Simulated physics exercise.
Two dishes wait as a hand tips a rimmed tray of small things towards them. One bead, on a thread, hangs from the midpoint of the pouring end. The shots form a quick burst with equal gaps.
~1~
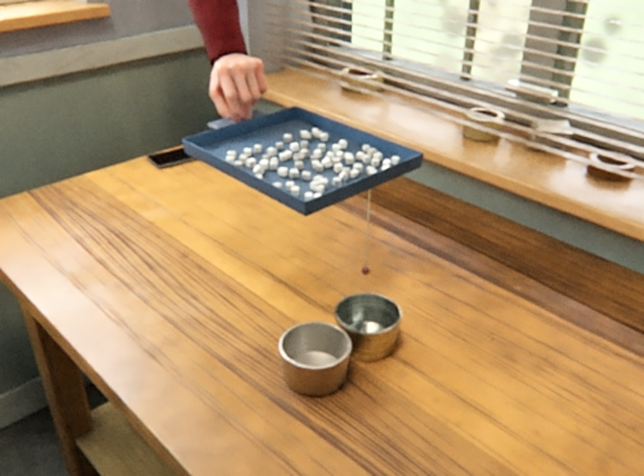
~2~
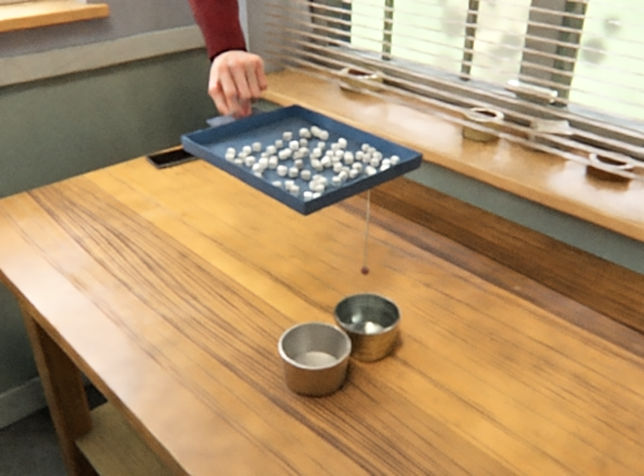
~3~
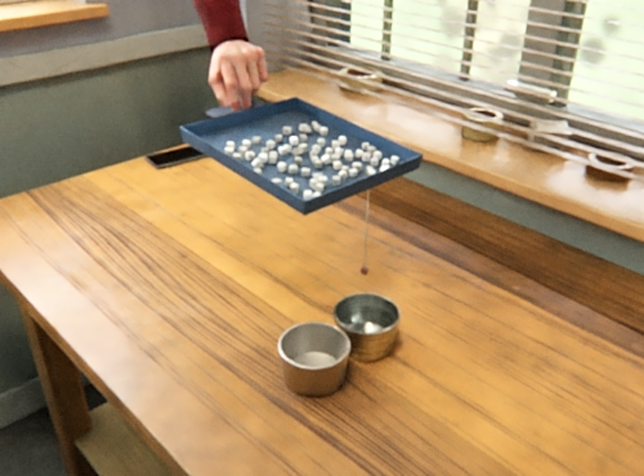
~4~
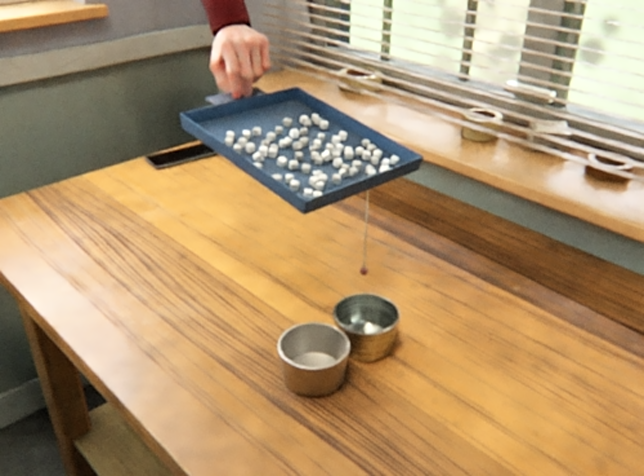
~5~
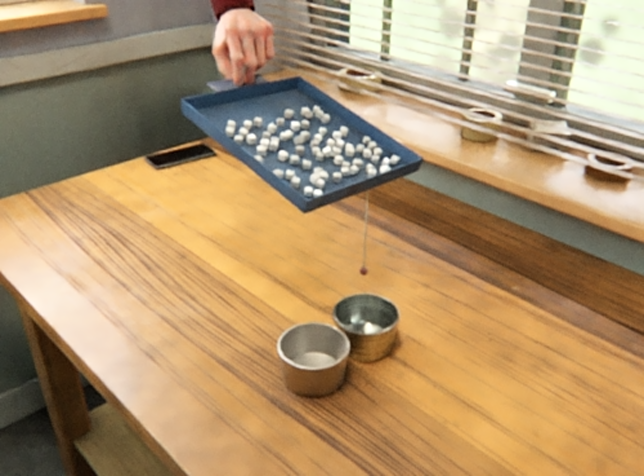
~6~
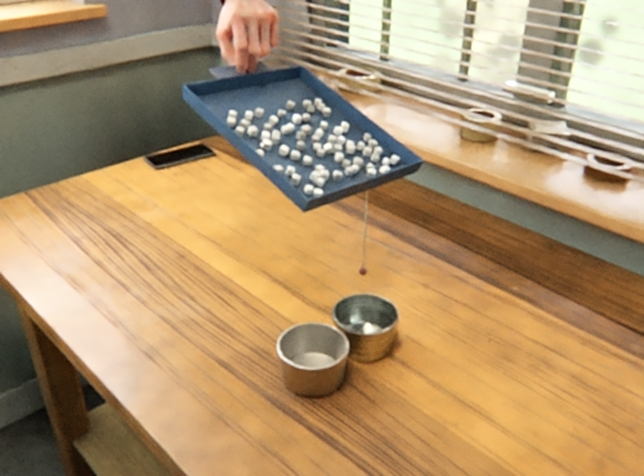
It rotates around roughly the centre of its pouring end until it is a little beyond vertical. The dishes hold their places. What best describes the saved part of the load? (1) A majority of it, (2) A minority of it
Answer: 2.
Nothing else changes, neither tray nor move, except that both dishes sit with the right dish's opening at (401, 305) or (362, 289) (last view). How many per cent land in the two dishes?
50 and 0 in a hundred.
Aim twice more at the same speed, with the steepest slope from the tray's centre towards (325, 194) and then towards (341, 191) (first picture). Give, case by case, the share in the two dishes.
The first try yields 50 percent and the second 60 percent.
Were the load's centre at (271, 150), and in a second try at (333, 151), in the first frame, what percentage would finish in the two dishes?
Roughly 20 and 0 percent, in that order.
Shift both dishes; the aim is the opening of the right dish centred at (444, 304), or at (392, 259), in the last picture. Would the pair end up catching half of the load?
The dishes end up with the lesser share in the first try and the lesser share in the second.
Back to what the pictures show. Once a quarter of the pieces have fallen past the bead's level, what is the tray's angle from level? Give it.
Tilt: Around 115 degrees.
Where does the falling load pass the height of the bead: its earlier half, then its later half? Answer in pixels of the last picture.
First roughly (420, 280), then roughly (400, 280).
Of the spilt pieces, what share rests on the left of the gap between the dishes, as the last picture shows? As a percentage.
0 %, near enough.
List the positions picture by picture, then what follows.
Corners of the pouring end near (306, 201) and (421, 153), level; middle of the load near (316, 164), sugar cubes; left dish near (339, 373); right dish near (391, 339); bead on its thread near (366, 271), in the first frame.
Corners of the pouring end near (305, 201) and (421, 154), level; middle of the load near (315, 164), in the second frame.
Corners of the pouring end near (306, 200) and (421, 154), tipped barely, lowest at the right corner; middle of the load near (315, 160), in the third frame.
Corners of the pouring end near (306, 200) and (421, 156), tipped a little, lowest at the right corner; middle of the load near (315, 156), in the fourth frame.
Corners of the pouring end near (307, 199) and (422, 158), tipped a little, lowest at the right corner; middle of the load near (316, 152), in the fifth frame.
Corners of the pouring end near (308, 199) and (422, 160), tipped clearly, lowest at the right corner; middle of the load near (317, 147); left dish near (336, 374); right dish near (389, 340), in the sixth frame.
Shortly afterwards, tray tipped steeply; the whole lot on the tray.
Next, tray tipped right over; the whole lot on the tray.
Some moments later, tray tipped past a quarter turn; near a quarter in the right dish; the bulk outside both.
In the end, tray tipped past a quarter turn; none at all in the left dish; near a quarter in the right dish; the bulk outside both.
